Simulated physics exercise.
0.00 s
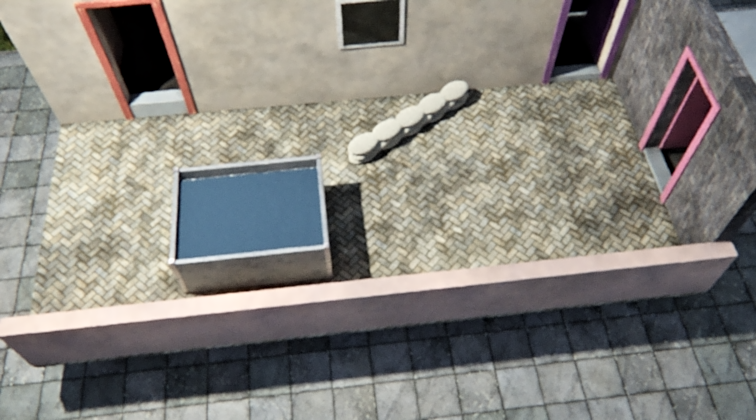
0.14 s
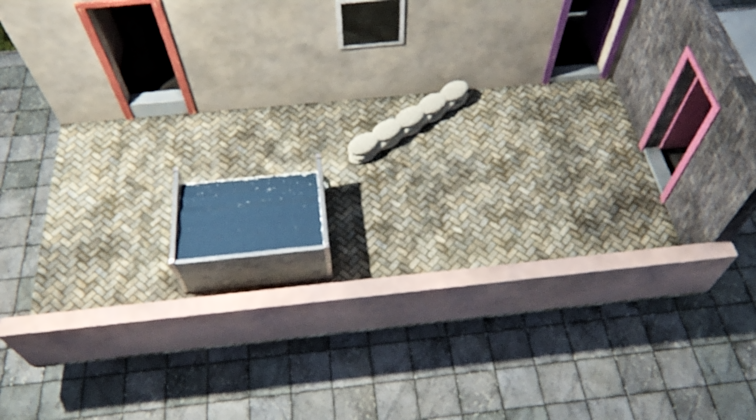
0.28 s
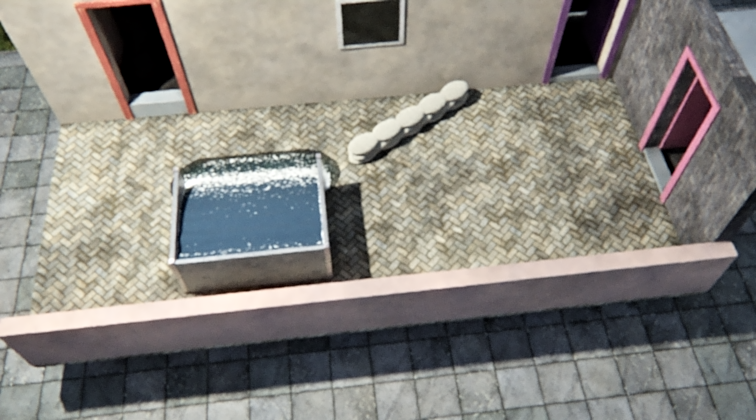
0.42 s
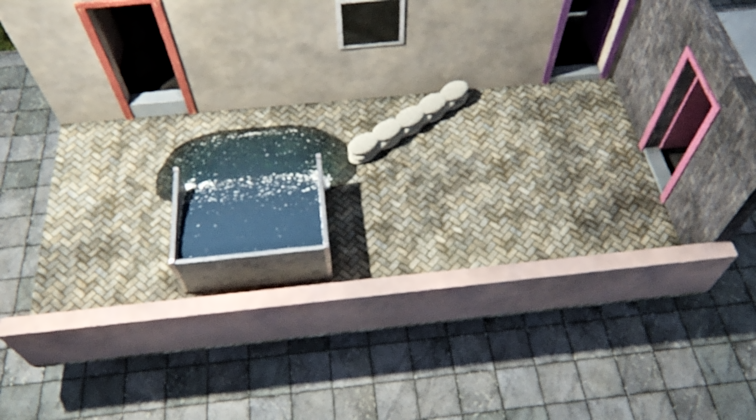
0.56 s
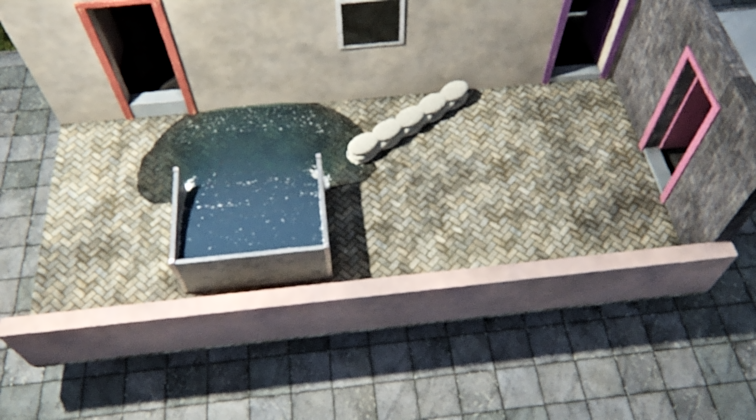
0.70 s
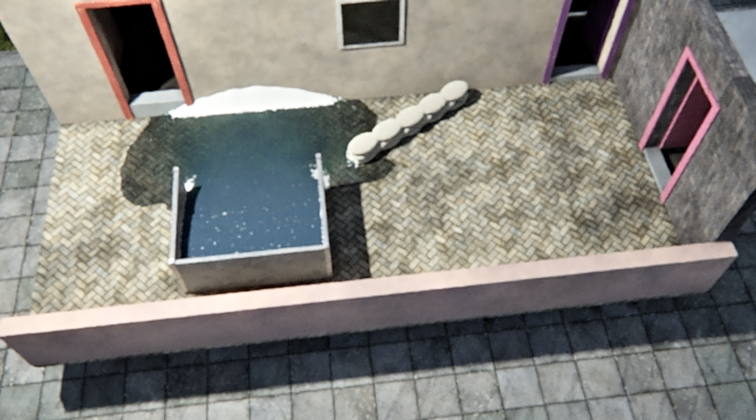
Dark water in a rectangular tank lies still in a paved, walled lane, then froths along the far side as that side opens. It pours out in a white, foaming band and spreads in a widening dark pool over the paving, reaching the row of pale sandbags and foaming white against the back wall.
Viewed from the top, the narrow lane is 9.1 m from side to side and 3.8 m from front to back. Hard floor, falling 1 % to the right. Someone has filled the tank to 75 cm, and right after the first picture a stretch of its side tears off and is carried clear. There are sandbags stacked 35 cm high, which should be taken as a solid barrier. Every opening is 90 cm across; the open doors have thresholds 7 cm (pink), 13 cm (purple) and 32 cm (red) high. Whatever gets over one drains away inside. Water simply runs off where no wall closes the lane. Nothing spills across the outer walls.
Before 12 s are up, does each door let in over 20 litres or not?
Within that time: Pink door - not over; purple door - not over; red door - not over.
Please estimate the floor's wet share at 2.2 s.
Wet share: About 30 %.
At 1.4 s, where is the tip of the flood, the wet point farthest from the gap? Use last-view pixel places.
Somewhere near pixel (456, 91).
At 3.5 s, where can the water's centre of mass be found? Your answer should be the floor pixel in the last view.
I'd put it close to (309, 149).
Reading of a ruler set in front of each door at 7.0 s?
In cm: Pink 3, purple 2, red 6.
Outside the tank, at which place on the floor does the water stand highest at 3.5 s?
That would be near pixel (437, 100).
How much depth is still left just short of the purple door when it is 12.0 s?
The depth there is around 6.0 cm.
After 1.4 s water covers 25 % of the floor and is deepest (48 cm) near (254, 108); pink door not reached, purple door not reached, red door 28 cm at the sill, 0 L in.
After 2.2 s water covers 30 % of the floor and is deepest (56 cm) near (414, 94); pink door not reached, purple door not reached, red door 20 cm at the sill, 0 L in.
After 3.5 s water covers 55 % of the floor and is deepest (37 cm) near (437, 100); pink door 3 cm at the sill, 0 L in, purple door 2 cm at the sill, 0 L in, red door 10 cm at the sill, 0 L in.
After 7.0 s water covers 70 % of the floor and is deepest (10 cm) near (628, 276); pink door 3 cm at the sill, 0 L in, purple door 2 cm at the sill, 0 L in, red door 6 cm at the sill, 0 L in.
After 12.0 s water covers 75 % of the floor and is deepest (15 cm) near (427, 101); pink door 4 cm at the sill, 1 L in, purple door 6 cm at the sill, 0 L in, red door 4 cm at the sill, 0 L in.
